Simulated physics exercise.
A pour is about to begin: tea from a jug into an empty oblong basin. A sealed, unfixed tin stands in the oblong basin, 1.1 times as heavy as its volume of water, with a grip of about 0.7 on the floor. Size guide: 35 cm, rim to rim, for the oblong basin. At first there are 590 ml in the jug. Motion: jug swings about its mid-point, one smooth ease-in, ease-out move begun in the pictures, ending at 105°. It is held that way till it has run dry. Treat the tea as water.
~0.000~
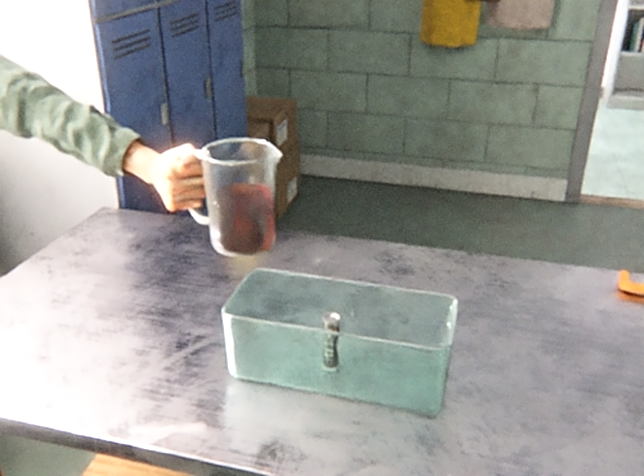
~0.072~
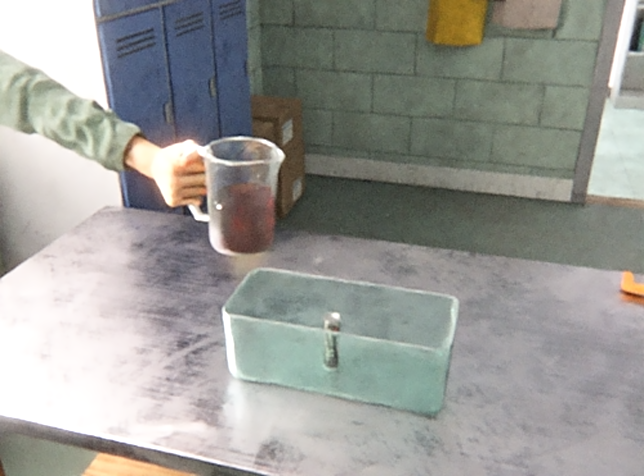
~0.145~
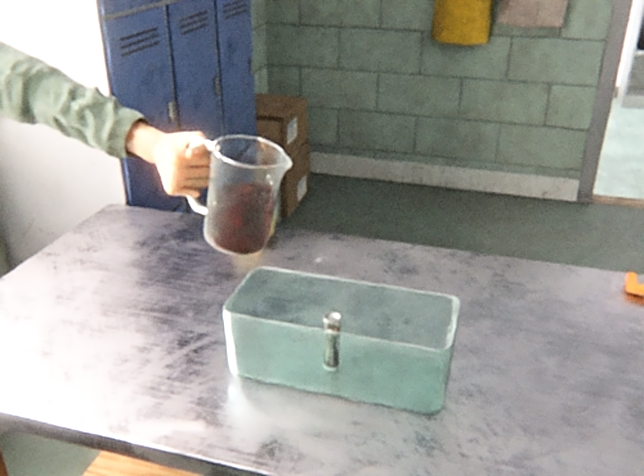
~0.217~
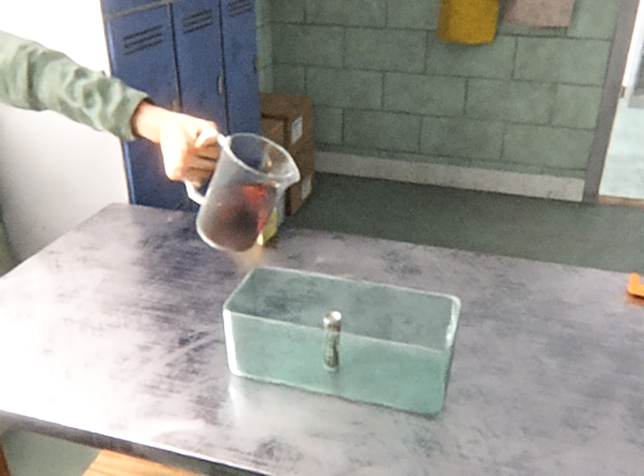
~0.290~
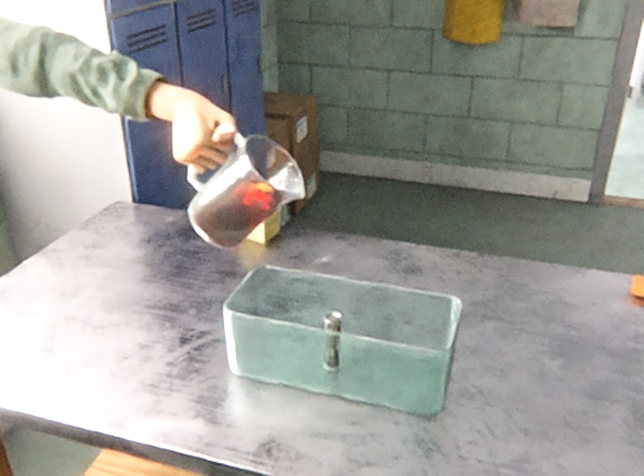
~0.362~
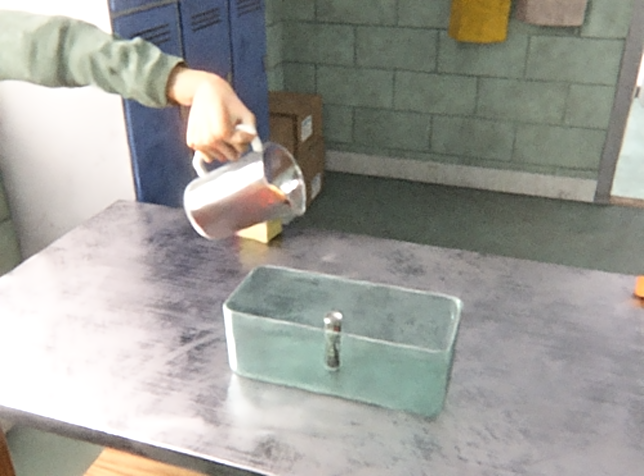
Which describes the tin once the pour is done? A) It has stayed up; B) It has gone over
It has stayed up.
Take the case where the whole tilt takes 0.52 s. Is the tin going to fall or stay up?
It stays steady, then.
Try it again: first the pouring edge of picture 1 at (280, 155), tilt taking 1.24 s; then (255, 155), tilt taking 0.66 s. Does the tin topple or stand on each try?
In the first try it remains standing; in the second it comes down.
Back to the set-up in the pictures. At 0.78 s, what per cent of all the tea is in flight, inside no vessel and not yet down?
About 22 percent.
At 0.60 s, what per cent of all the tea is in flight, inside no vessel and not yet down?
Close to 28 per cent, I'd say.
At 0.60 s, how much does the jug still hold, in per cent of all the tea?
Remaining: Near 66 % of the total.
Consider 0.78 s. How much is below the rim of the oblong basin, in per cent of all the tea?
I reckon close to 56 per cent.
Then, 0.60 s in, the tilt is 103° and 66 per cent is still to pour; the tin stands where it began.
Then, 0.78 s in, the tilt is 105° and 22 per cent is still to pour; the tin stands where it began.
Then, 0.96 s in, the tilt is 105° and 5 per cent is still to pour; the tin stands where it began.
Then, 1.16 s in, the tilt is 105° and 1 per cent is still to pour; the tin stands where it began.
Finally, the tin stands where it began.
